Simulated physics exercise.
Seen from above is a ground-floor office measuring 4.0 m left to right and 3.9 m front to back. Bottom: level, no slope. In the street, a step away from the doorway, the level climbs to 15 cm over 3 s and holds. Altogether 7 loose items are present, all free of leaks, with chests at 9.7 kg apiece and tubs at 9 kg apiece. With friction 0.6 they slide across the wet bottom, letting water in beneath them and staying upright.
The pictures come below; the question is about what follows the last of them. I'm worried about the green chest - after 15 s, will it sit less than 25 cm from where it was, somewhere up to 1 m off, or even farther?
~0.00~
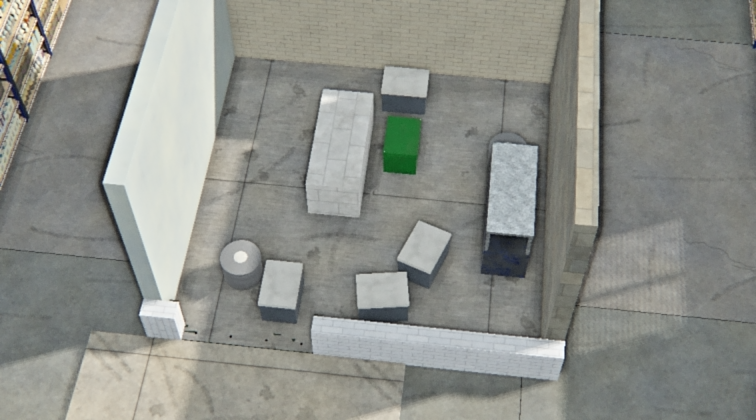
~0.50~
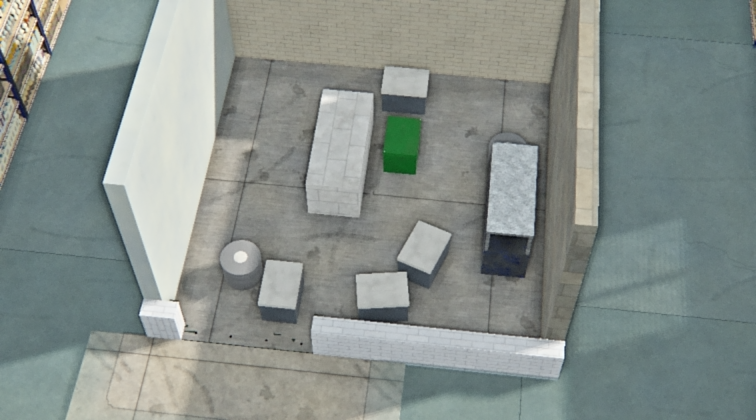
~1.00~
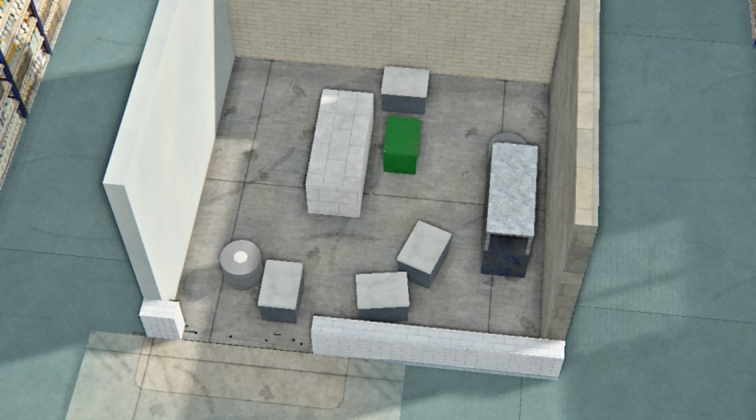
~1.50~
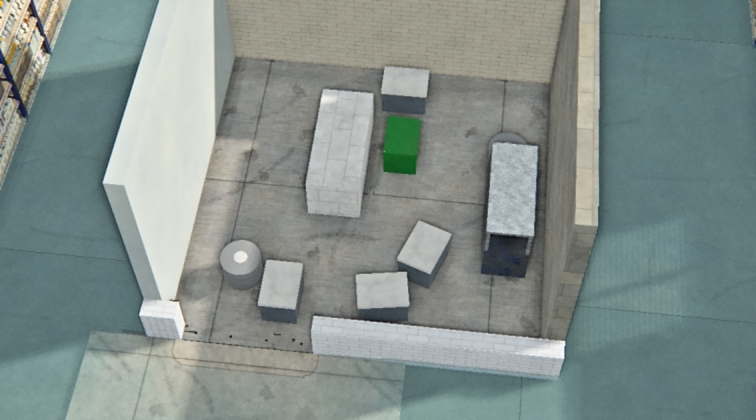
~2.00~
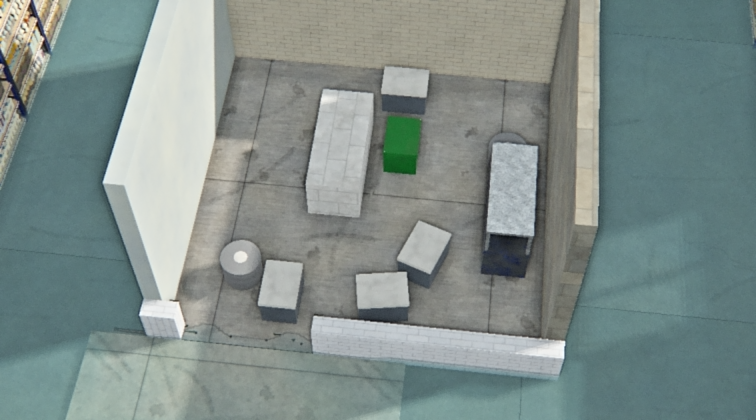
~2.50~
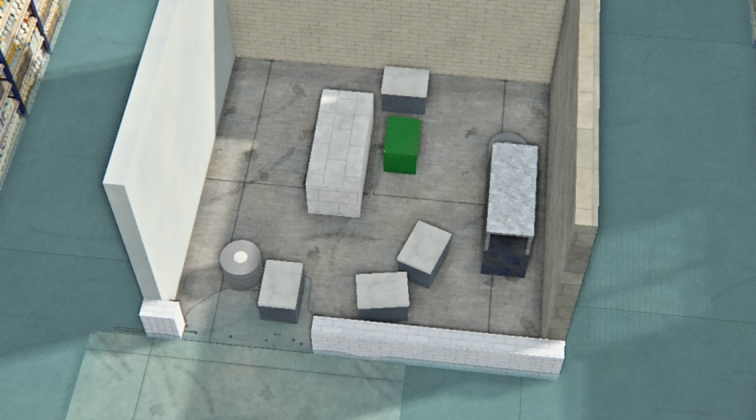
It'll show a moderate shift.
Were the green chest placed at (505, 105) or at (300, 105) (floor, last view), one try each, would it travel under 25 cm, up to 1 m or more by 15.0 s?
Goes a bit, then goes far off.
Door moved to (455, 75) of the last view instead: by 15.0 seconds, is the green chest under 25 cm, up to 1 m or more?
The green chest ends up a great distance away.
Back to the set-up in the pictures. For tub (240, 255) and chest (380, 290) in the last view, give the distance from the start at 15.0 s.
In turn: 350 cm, 50 cm.
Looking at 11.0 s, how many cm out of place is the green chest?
By then it has shifted roughly 20 cm.
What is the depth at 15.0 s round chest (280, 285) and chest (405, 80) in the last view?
Some 9 cm at the first, some 12 cm at the second.
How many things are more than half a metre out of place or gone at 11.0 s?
Answer: 3.
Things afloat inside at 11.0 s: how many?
By my count, 5.
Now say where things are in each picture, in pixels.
The first picture shows the green chest at (402, 135) rests on the ground; 0.0 m2 under water; 0 of 7 have shifted.
The second picture shows the green chest at (402, 135) rests on the ground; 0.0 m2 under water; 0 of 7 have shifted.
The third picture shows the green chest at (402, 135), on the bottom; 0.0 m2 under water; 0 of 7 have shifted.
The fourth picture shows the green chest at (402, 135) rests on the ground; 0.0 m2 under water; 0 of 7 have shifted.
The fifth picture shows the green chest at (402, 135) rests on the ground; 0.0 m2 under water; 0 of 7 have shifted.
The sixth picture shows the green chest at (402, 135), on the bottom; 0.4 m2 under water; 0 of 7 have shifted.
After 3.5 s the green chest is near (402, 135), 0.0 m from its start, aground; 0 afloat.
After 6.8 s the green chest is near (402, 135), 0.0 m from its start, aground; 0 afloat.
After 11.0 s the green chest is near (398, 146), 0.2 m from its start, afloat; 5 afloat.
After 15.0 s the green chest is near (393, 182), 0.7 m from its start, afloat; 7 afloat.
